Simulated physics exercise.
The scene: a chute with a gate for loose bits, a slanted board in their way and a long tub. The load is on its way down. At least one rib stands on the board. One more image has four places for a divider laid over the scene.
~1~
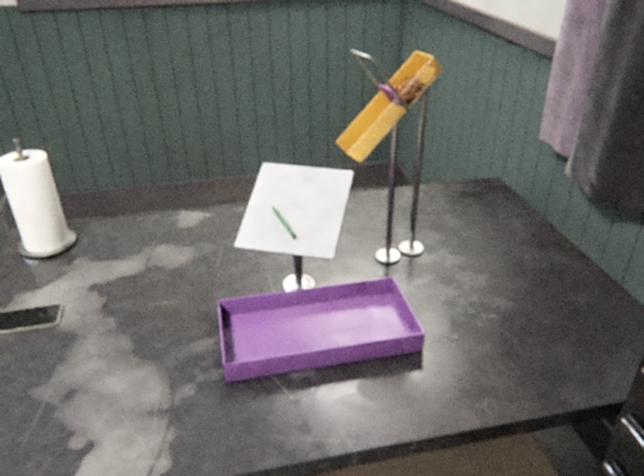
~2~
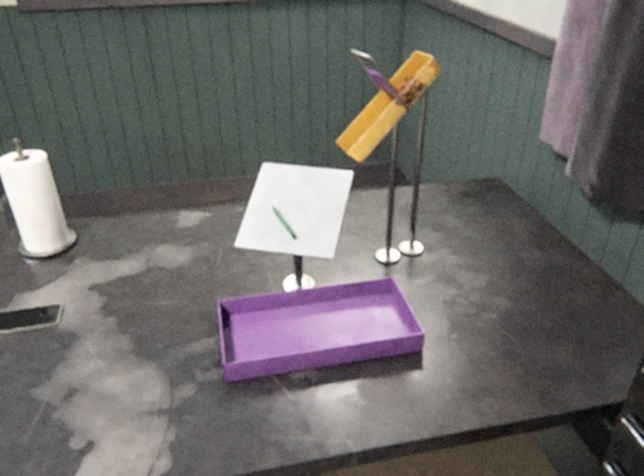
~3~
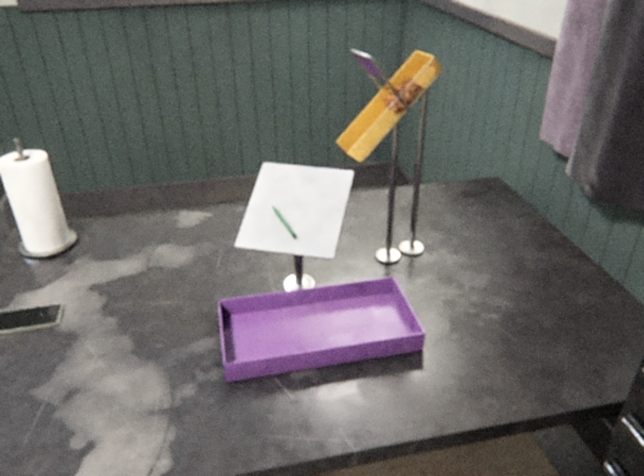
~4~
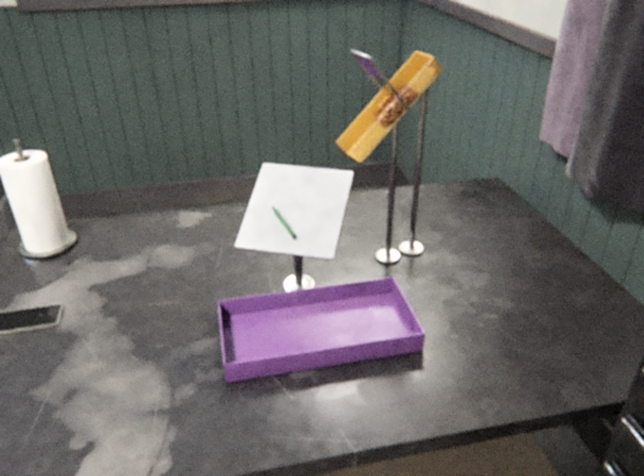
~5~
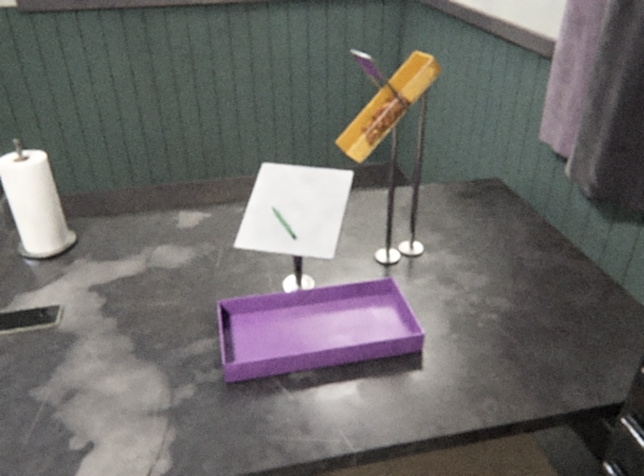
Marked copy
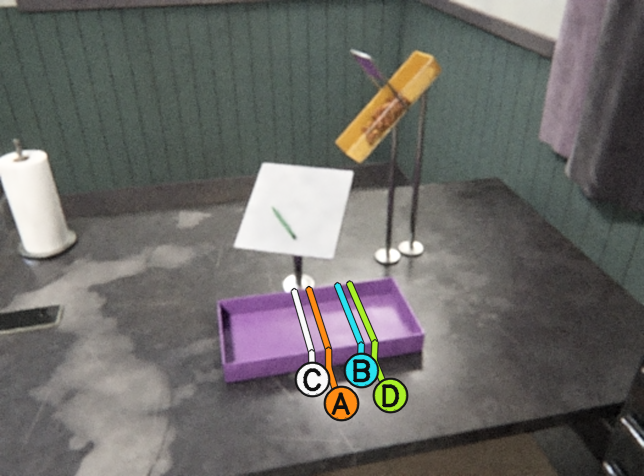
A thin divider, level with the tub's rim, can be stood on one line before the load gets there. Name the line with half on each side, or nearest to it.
It is C.
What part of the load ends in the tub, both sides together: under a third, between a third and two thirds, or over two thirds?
It is over two thirds.
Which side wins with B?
Left.
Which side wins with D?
More lands on the left.
On the marked copy, line A crosses the front rim at (328, 348); line B crosses the front rim at (360, 343); line C crosses the front rim at (311, 351); line D crosses the front rim at (374, 341).
For line A, of what is caught, all but a few on the left of the divider, a small share on the right.
For line B, of what is caught, the whole lot on the left of the divider, none at all on the right.
For line C, of what is caught, close to a quarter on the left of the divider, close to two thirds on the right.
For line D, of what is caught, the whole lot on the left of the divider, none at all on the right.
